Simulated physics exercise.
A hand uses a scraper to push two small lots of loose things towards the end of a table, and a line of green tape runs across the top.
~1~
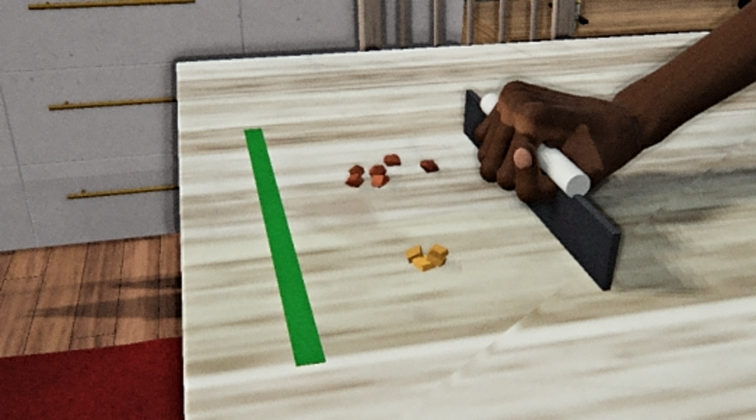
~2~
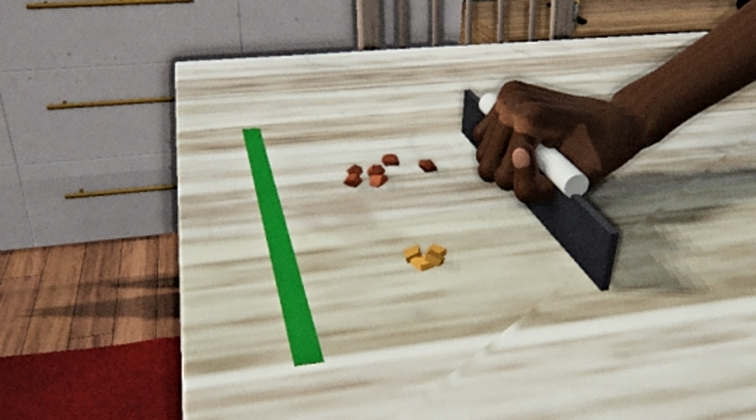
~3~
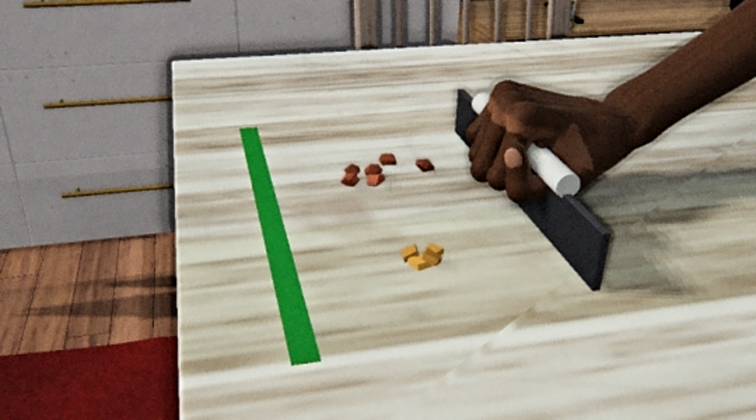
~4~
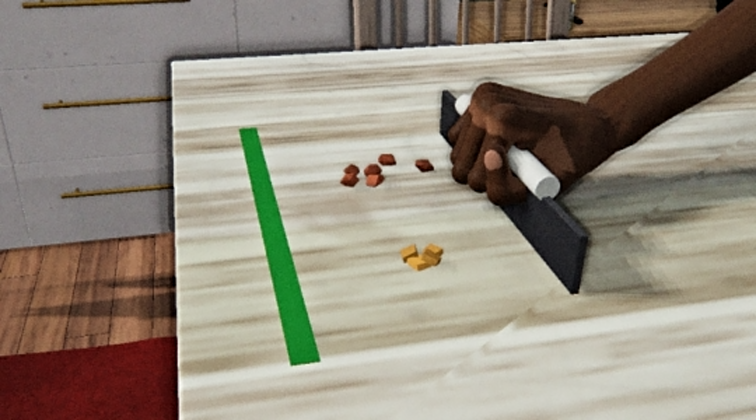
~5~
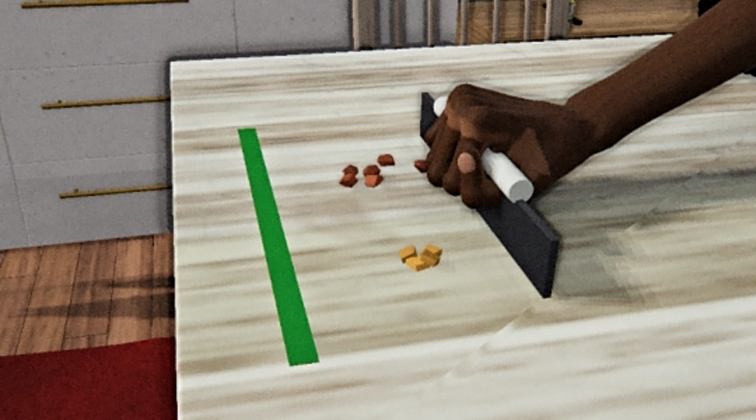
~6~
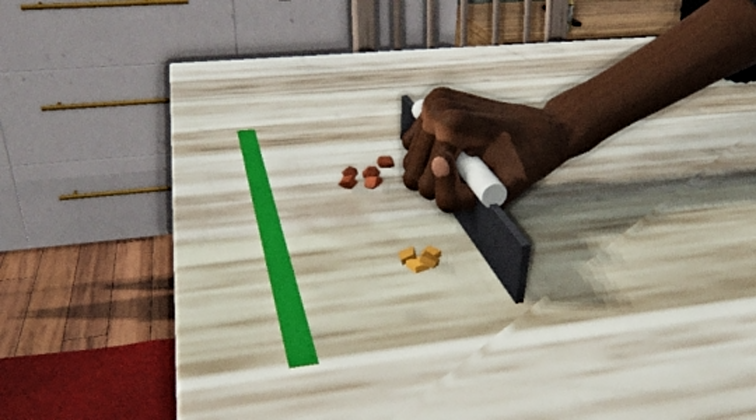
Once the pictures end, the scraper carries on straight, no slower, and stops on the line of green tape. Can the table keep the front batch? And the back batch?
Once it's all done, the front batch holds its place up top, while the back batch holds its place up top.
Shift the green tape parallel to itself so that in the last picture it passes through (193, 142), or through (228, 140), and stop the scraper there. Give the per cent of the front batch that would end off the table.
100 % and 0 %.
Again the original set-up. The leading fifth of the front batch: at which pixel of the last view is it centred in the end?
Roughly at (248, 277).
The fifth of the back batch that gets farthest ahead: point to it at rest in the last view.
Roughly at (222, 185).
Then, 0.49 s past the last view, scraper still moving, near (352, 163); front batch all on the table, its front near (349, 263); back batch all on the table, its front near (306, 171).
Then, 1.01 s past the last view, scraper stopped at the green tape; front batch all on the table, its front near (238, 277); back batch all on the table, its front near (217, 179).
Finally, scraper stopped at the green tape; front batch all on the table, its front near (238, 277); back batch all on the table, its front near (217, 179).
